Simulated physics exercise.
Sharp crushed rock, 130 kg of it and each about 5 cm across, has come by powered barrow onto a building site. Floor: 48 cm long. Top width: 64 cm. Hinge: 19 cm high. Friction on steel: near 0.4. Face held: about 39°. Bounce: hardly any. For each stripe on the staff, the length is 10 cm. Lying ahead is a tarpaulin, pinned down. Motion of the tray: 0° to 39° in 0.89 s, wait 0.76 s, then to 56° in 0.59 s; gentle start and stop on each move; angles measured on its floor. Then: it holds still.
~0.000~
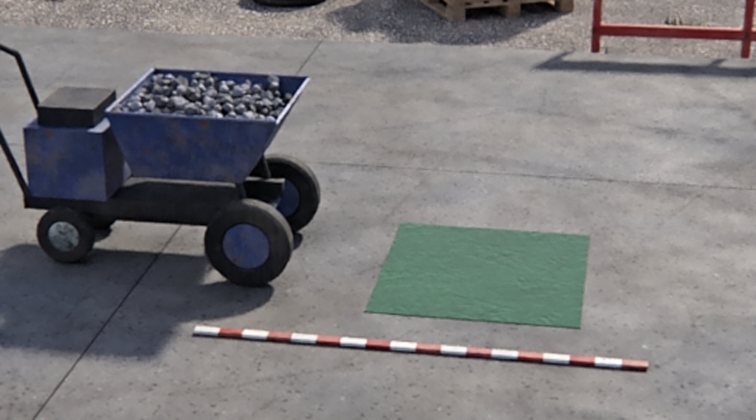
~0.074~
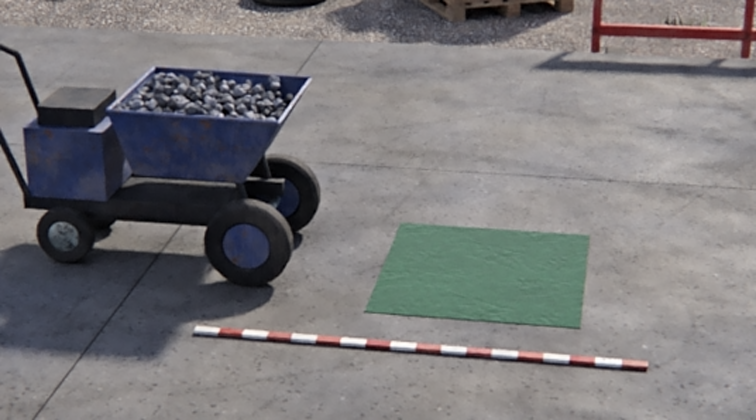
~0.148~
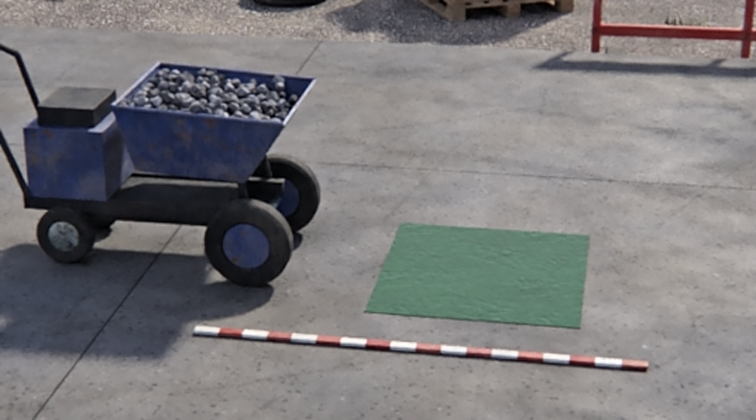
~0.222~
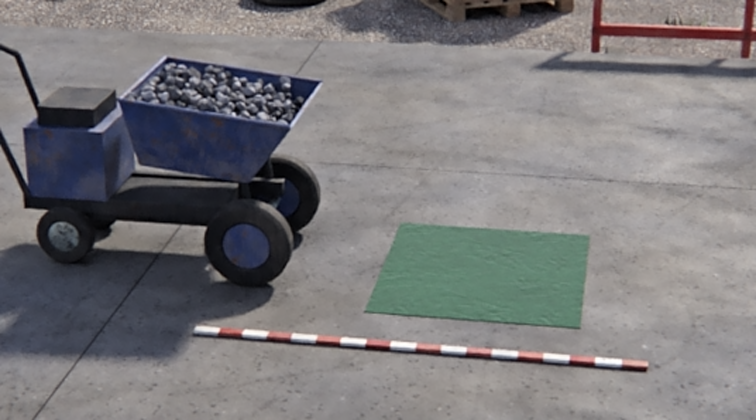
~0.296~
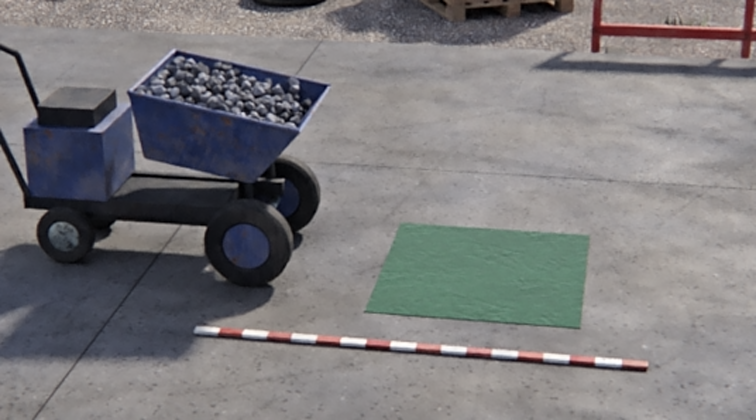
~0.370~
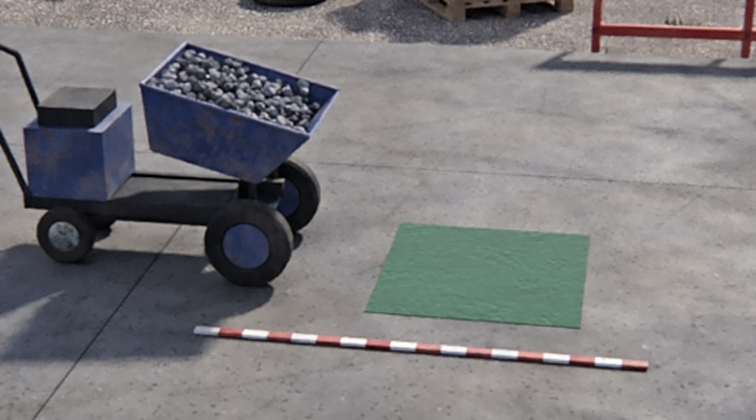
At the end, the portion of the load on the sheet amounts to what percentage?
It amounts to roughly 10 per cent.
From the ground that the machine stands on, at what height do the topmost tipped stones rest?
I'd put it at roughly 8 cm above the ground.
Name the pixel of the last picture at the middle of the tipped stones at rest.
At about pixel (422, 259) in the last view.
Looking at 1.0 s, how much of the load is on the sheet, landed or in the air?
I'd say near 0 per cent at that time.
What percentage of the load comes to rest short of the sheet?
Share of load: Approx. 0 %.
After 0.7 s the floor is at 33°; 100 % in the tray; the foremost stones are at (337, 138).
After 1.0 s the floor is at 39°; 100 % in the tray; the foremost stones are at (358, 136).
After 2.7 s the floor is at 56°; 97 % in the tray, 1 % short of the sheet, 3 % on the sheet; the foremost stones are at (430, 272).
After 4.6 s the floor is at 56°; 89 % in the tray, 1 % short of the sheet, 10 % on the sheet; the foremost stones are at (485, 279).
